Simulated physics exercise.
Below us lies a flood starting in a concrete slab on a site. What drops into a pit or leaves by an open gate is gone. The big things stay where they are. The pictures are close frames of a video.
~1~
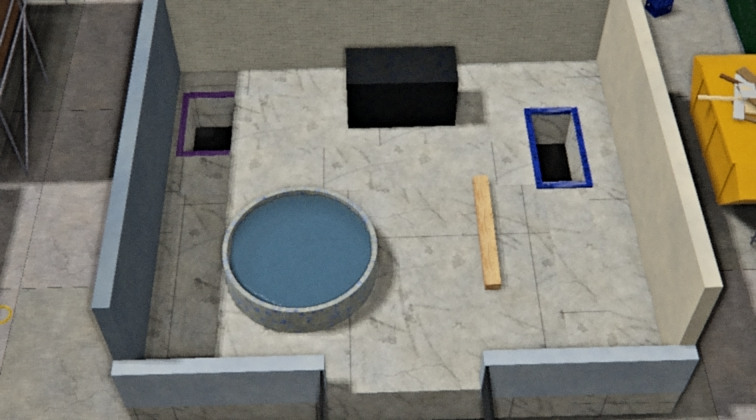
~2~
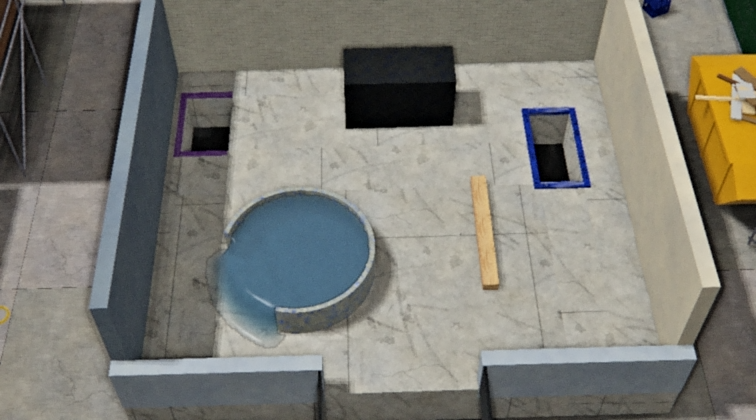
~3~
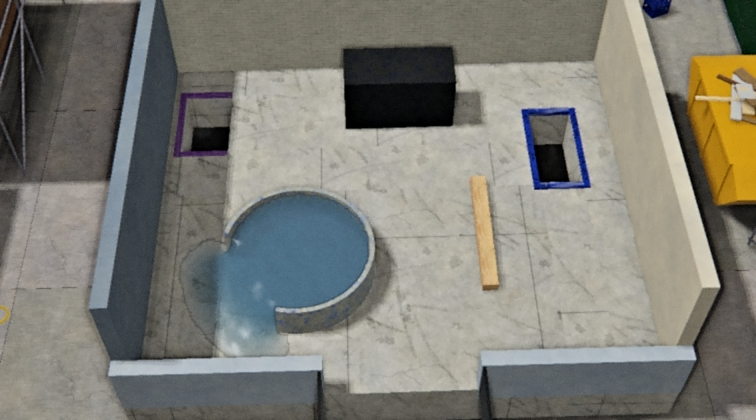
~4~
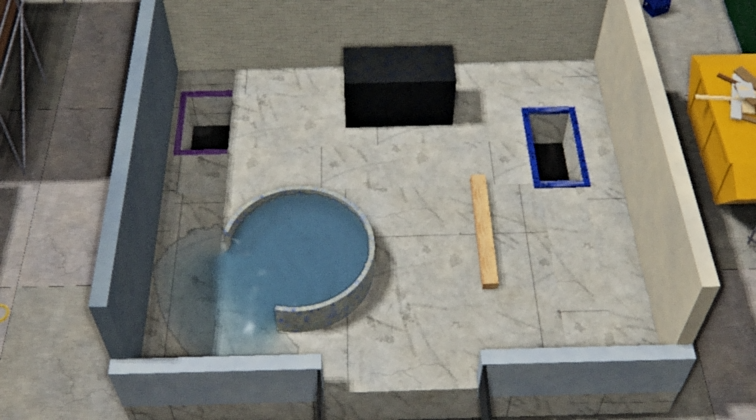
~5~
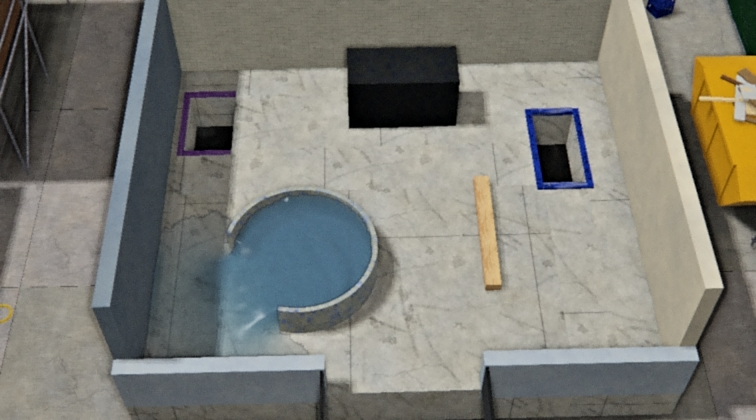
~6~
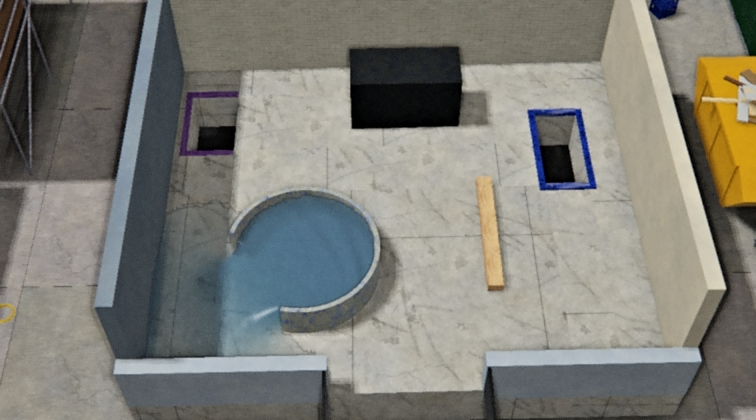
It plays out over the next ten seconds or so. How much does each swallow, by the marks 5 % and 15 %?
In the end: The gate takes between 5 and 15 %; the purple pit takes more than 15 %; the blue pit takes less than 5 %.
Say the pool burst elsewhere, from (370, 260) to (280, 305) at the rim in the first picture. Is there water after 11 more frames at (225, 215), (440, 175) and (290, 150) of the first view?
In that order: Clear, free of water, no water.
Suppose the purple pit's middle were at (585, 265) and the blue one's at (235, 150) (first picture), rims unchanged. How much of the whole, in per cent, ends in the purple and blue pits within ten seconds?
In per cent: Purple 6, blue 8.
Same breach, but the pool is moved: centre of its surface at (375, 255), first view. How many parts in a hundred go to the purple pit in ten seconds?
Per cent: Purple 35.
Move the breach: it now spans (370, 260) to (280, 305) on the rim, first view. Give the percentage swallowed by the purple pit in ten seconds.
Per cent: Purple 6.
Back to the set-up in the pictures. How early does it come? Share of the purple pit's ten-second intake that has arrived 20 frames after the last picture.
About 20 per cent.
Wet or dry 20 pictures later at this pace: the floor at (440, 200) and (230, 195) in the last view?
In that order: No water, awash.
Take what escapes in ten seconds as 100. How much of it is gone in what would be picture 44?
Roughly 60 per cent.
A moment on, water covers 10 % of the floor; the gate 0 %, the purple pit 0 %, the blue pit 0 %.
Next, water covers 20 % of the floor; the gate 0 %, the purple pit 0 %, the blue pit 0 %.
Then, water covers 35 % of the floor; the gate 1 %, the purple pit 5 %, the blue pit 0 %.
Later, water covers 60 % of the floor; the gate 4 %, the purple pit 15 %, the blue pit 0 %.
In the end, water covers 80 % of the floor; the gate 7 %, the purple pit 25 %, the blue pit 0 %.
